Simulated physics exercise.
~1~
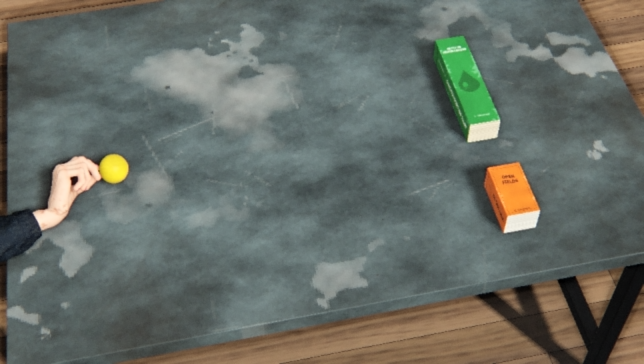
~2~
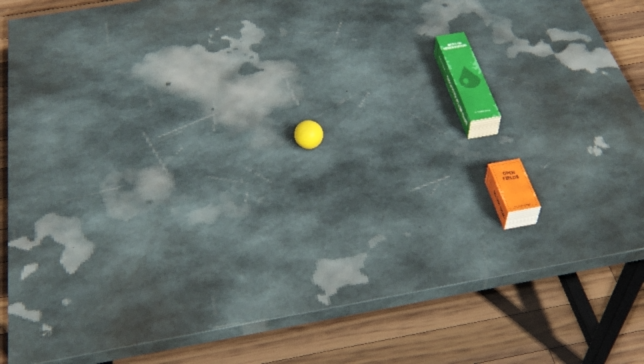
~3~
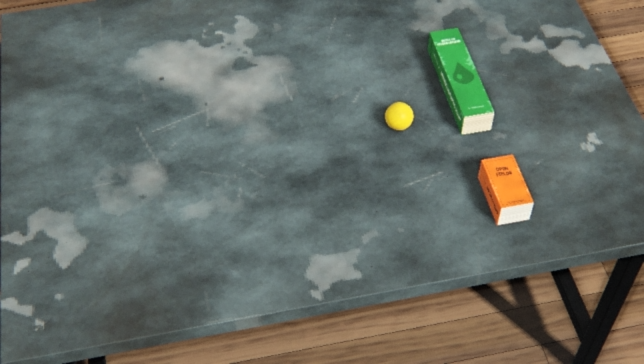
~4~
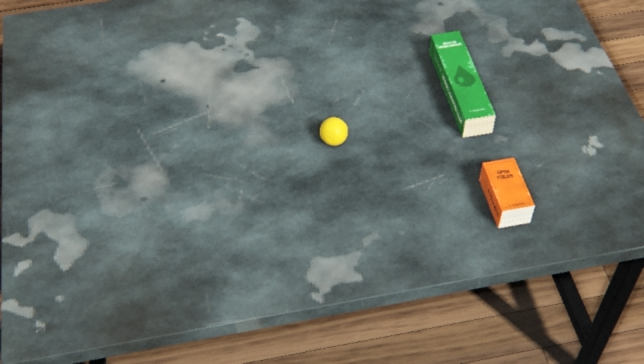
On a mottled grey tabletop, a hand at the left sent a small yellow ball rolling right toward the gap between a green box and an orange one, but it bounced back to the left without getting through, while both boxes stayed put.
